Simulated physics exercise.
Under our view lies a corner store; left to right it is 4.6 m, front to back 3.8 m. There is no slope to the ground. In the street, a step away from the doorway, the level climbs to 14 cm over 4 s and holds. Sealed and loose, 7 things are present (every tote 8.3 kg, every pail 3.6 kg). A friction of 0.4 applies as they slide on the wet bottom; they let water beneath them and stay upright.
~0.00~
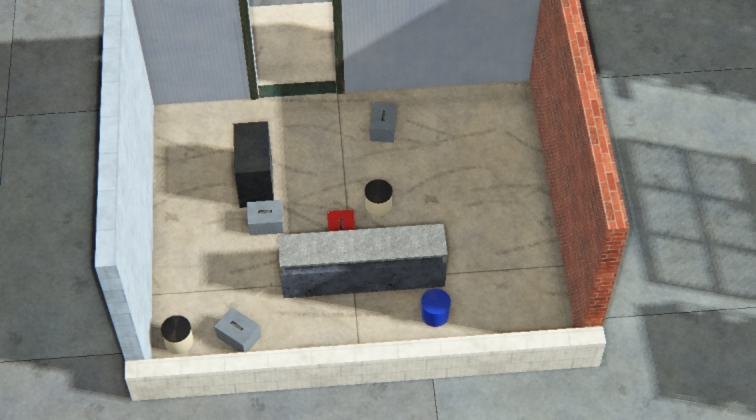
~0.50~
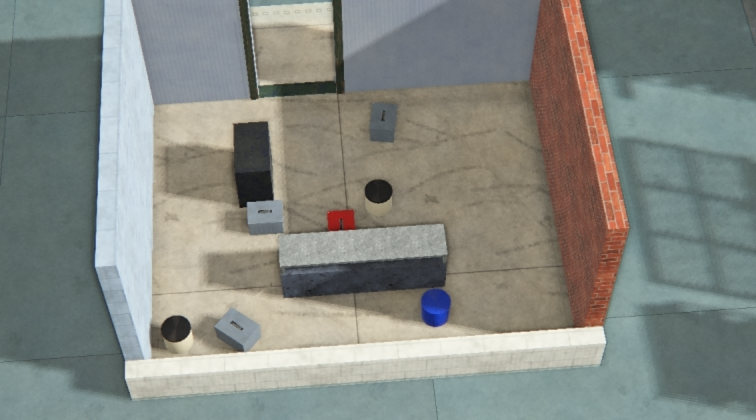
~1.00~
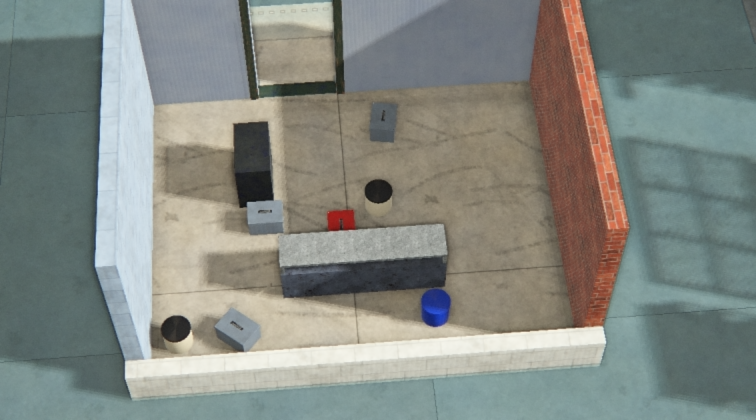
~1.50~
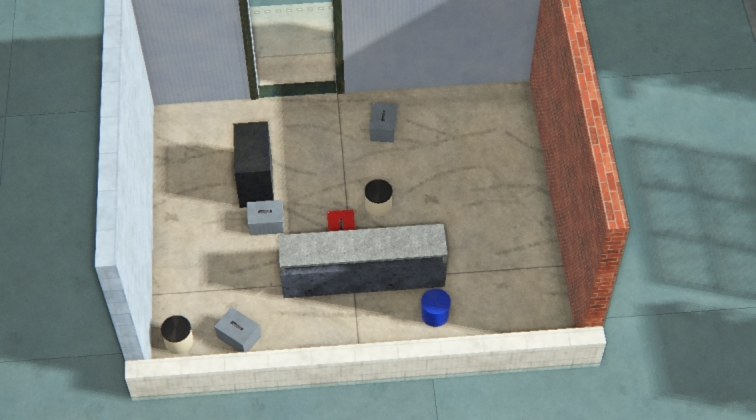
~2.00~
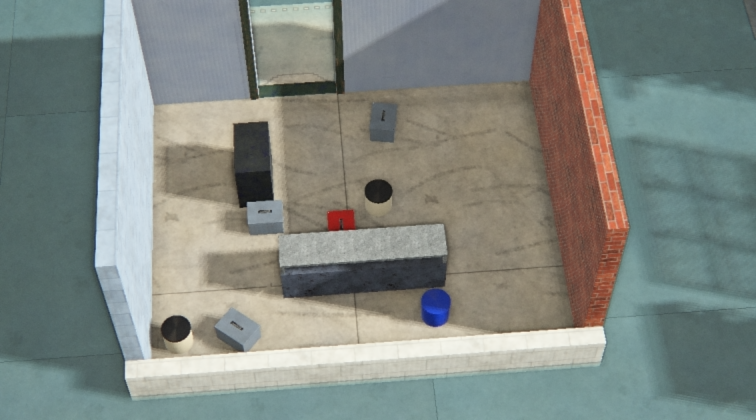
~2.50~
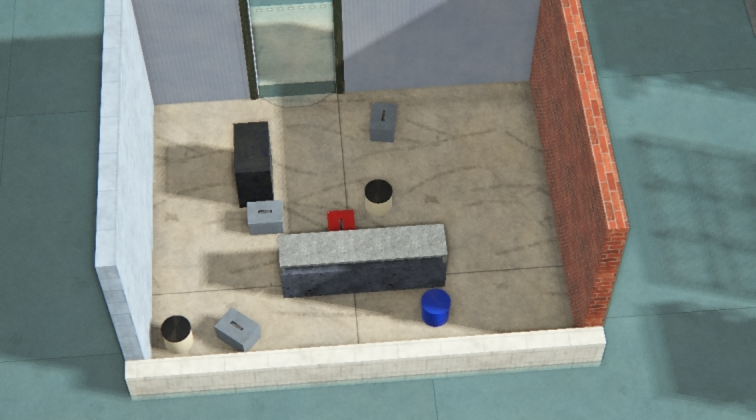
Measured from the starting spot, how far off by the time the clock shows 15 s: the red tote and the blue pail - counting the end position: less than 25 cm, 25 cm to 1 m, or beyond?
Expect the red tote to be well off its spot and the blue pail to be about where it started.
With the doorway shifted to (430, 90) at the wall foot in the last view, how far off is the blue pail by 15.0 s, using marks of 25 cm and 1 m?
Blue pail: Goes a long way.
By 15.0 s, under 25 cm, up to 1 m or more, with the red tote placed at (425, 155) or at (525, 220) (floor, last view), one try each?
Try one - it hardly stirs; try two - it hardly stirs.
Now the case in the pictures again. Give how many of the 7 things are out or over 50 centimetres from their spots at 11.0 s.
By that time the total stands at 2.
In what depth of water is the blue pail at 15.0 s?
4 cm or so.
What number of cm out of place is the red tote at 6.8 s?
About 30 cm.
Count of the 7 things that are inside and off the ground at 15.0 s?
Then: 1.
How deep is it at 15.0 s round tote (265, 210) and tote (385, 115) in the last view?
Close to 6 and 4 centimetres.
After 3.5 s the red tote is near (341, 225), 0.0 m from its start, aground; the blue pail is near (436, 301), 0.0 m from its start, aground; 0 afloat.
After 6.8 s the red tote is near (368, 227), 0.3 m from its start, afloat; the blue pail is near (436, 301), 0.0 m from its start, aground; 1 afloat.
After 11.0 s the red tote is near (463, 201), 1.4 m from its start, aground; the blue pail is near (436, 301), 0.0 m from its start, aground; 1 afloat.
After 15.0 s the red tote is near (473, 193), 1.6 m from its start, aground; the blue pail is near (436, 301), 0.0 m from its start, aground; 1 afloat.
